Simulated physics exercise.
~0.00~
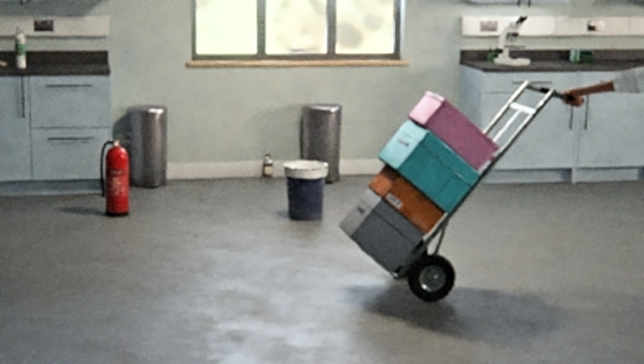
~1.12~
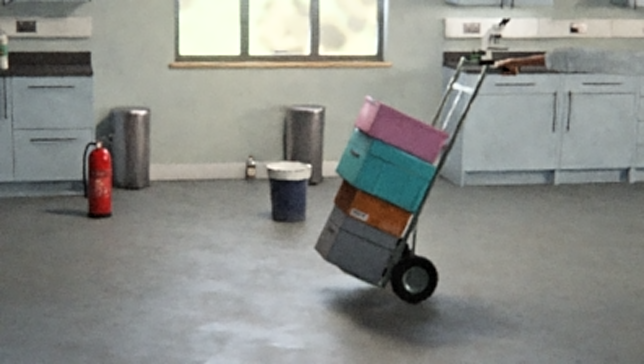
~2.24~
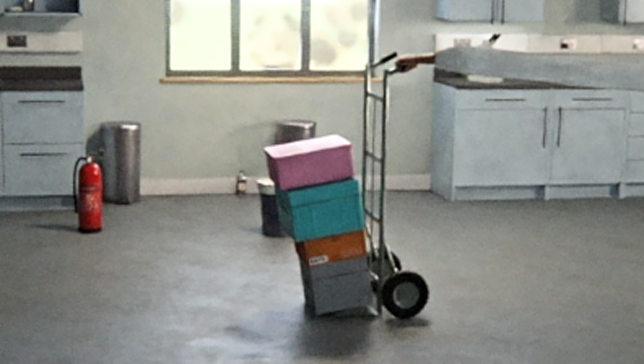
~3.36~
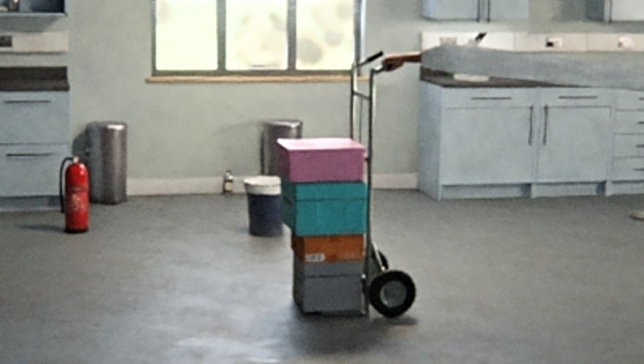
A hand tips a loaded hand truck upright, and its four stacked boxes rock, then settle.
